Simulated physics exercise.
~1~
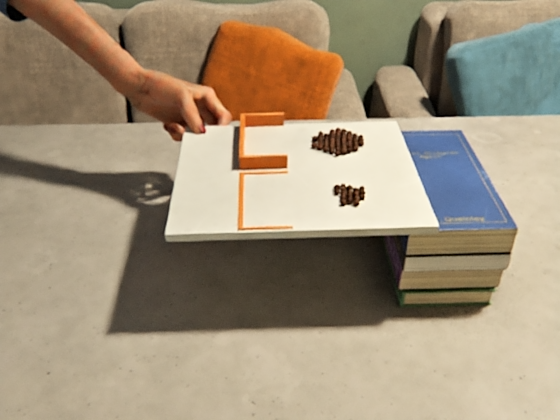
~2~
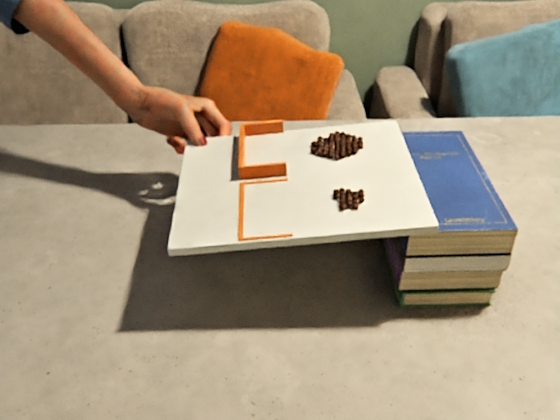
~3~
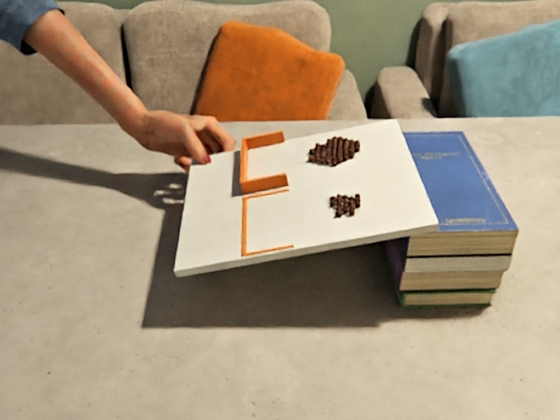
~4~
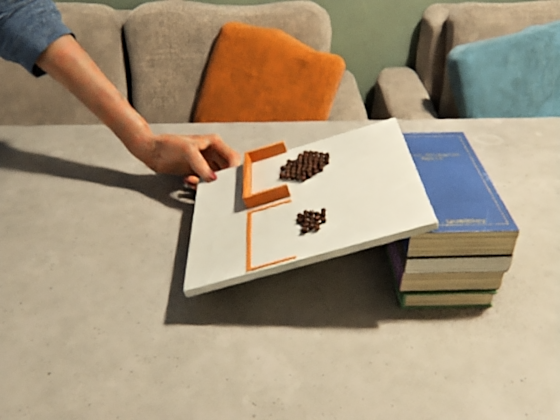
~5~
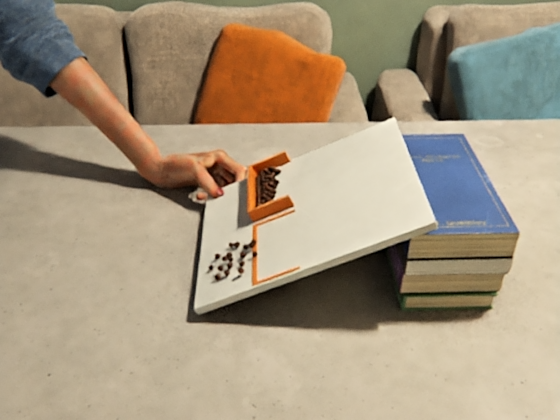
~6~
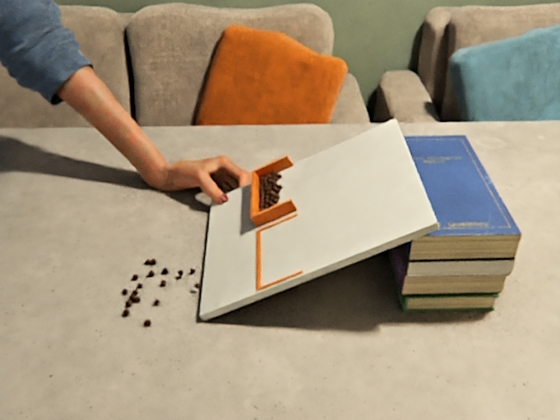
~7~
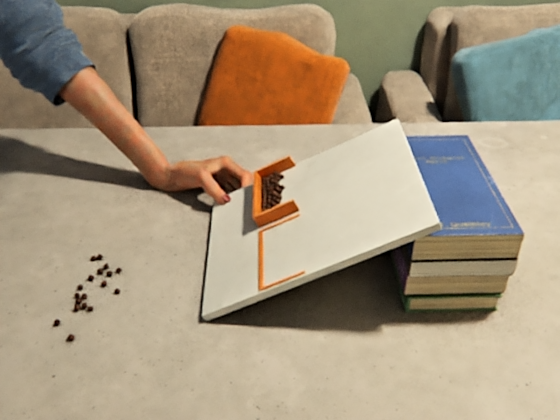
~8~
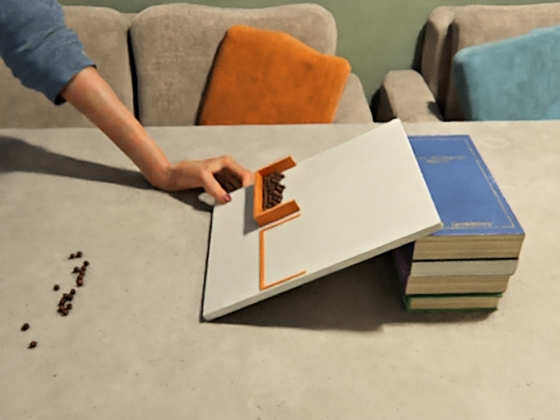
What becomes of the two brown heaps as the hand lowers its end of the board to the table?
The front heap slides past its orange strip and off the board, ending up scattered on the table to the left. The back heap slides down and stops against its orange fence, staying on the board.
